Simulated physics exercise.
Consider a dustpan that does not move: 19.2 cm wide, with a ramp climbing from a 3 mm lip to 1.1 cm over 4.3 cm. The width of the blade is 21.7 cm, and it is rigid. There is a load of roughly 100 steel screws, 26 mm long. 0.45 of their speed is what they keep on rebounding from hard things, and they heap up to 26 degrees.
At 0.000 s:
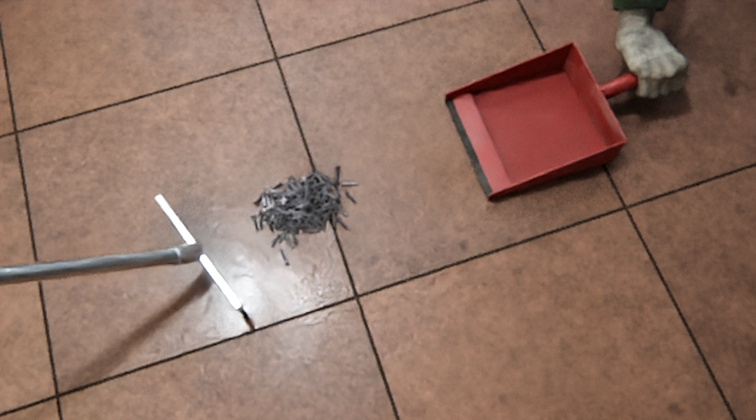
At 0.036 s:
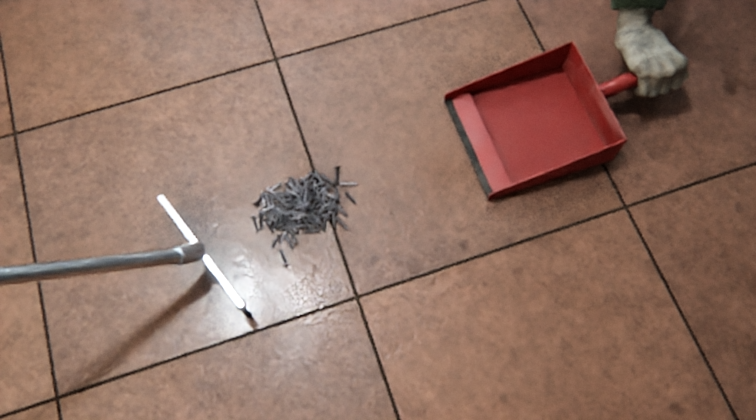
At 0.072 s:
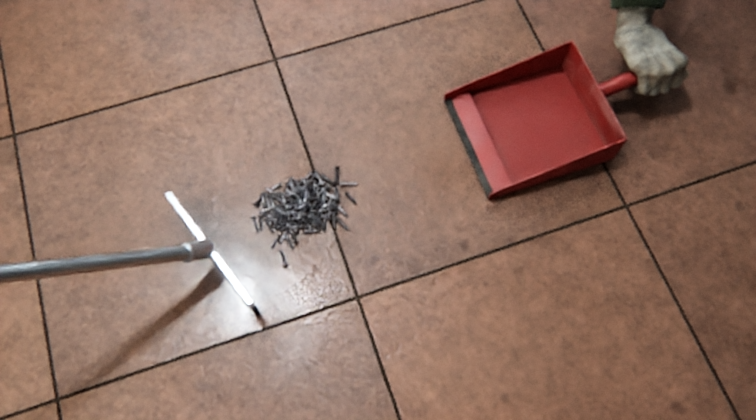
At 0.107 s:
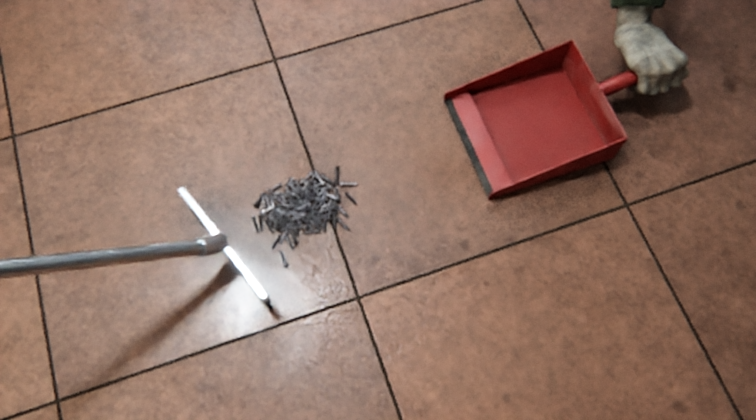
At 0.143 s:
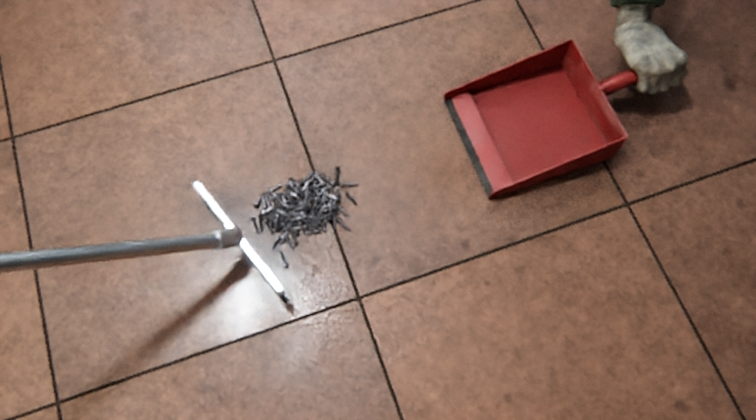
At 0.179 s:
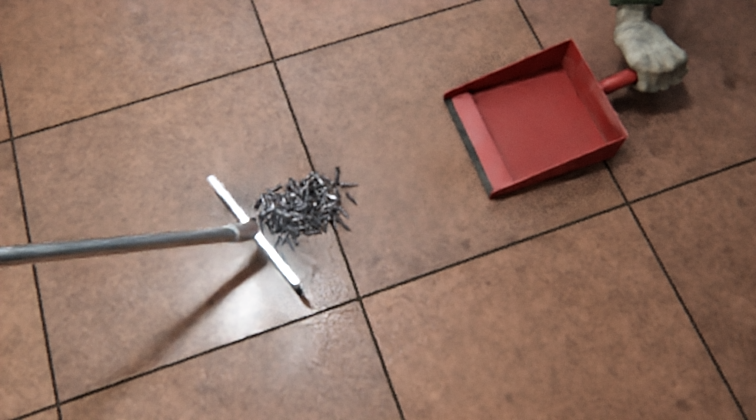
A gloved hand held a red dustpan still on the brown tiled floor while a white blade on a long metal handle slid rightward from the left, up to a small pile of dark screws.
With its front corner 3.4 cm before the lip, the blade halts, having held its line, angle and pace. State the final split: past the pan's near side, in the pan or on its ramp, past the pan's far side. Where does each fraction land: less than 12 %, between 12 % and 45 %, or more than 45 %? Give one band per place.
Outcome: Past the pan's near side: It gets a trickle. In the pan or on its ramp: It gets a trickle. Past the pan's far side: It gets a decent chunk.
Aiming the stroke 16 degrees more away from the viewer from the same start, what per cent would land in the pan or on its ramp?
Roughly 5 percent.
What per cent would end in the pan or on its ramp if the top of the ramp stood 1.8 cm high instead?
Near 0 per cent, then.
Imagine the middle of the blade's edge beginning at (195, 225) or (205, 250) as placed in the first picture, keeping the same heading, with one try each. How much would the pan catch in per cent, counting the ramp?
About 5 and 0 per cent.
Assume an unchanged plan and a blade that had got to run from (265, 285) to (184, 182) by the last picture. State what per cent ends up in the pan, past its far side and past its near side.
Pan: 0, far side: 70, near side: 0.
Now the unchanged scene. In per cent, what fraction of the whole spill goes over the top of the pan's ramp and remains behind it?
About 0 %.
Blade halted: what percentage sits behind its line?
Roughly 5 in a hundred.
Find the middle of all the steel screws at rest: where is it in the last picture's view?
When it all comes to rest, the middle is near (441, 137).
Then, at 0.40 s, middle of the blade 22 cm from the lip; 0 % over the lip, far side 0 %, near side 0 %.
After 0.55 s, middle of the blade 12 cm from the lip; 0 % over the lip, far side 5 %, near side 0 %.
After 0.83 s, middle of the blade 7 cm from the lip; 5 % over the lip, far side 15 %, near side 0 %.
By 1.8 s all is still; near side 0 %, pan 5 %, far side 15 %, in front of the lip or behind the blade 80 %.
